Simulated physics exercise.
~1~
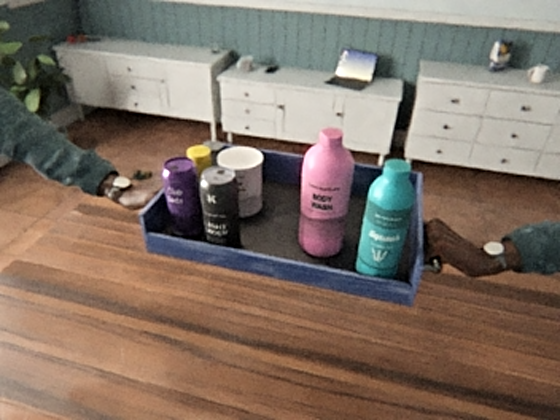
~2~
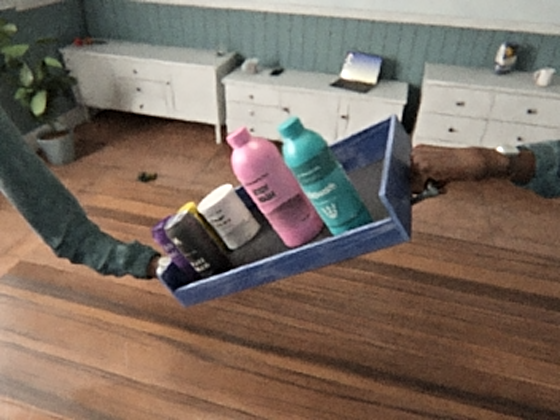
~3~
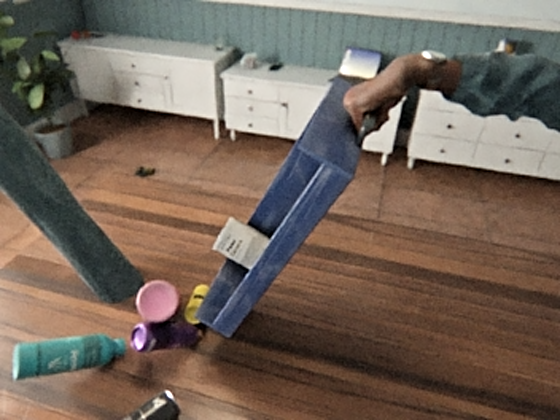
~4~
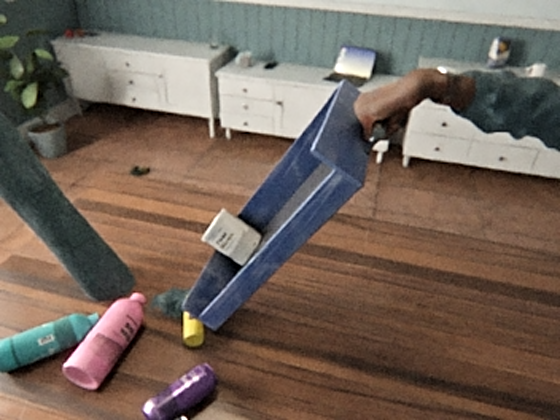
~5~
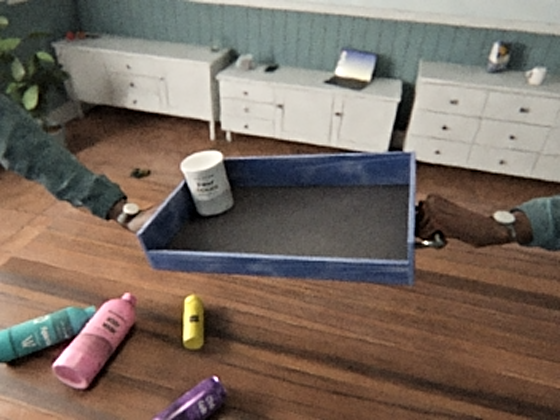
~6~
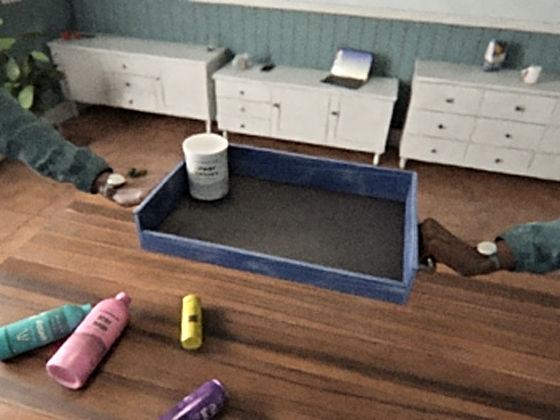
The clip opens on two hands holding a blue tray above a wooden floor, with pink and turquoise bottles, purple and black cans, a yellow container and a white tin standing inside. The right hand raises its end, tipping the tray down to the left, and the contents lean and crowd toward the low side. As the tilt steepens, the bottles, cans and yellow container tumble out, while the white tin stays inside. The hands then bring the tray back level. It ends with the white tin upright at the tray's left end and the pink bottle, turquoise bottle, purple can and yellow container lying below.
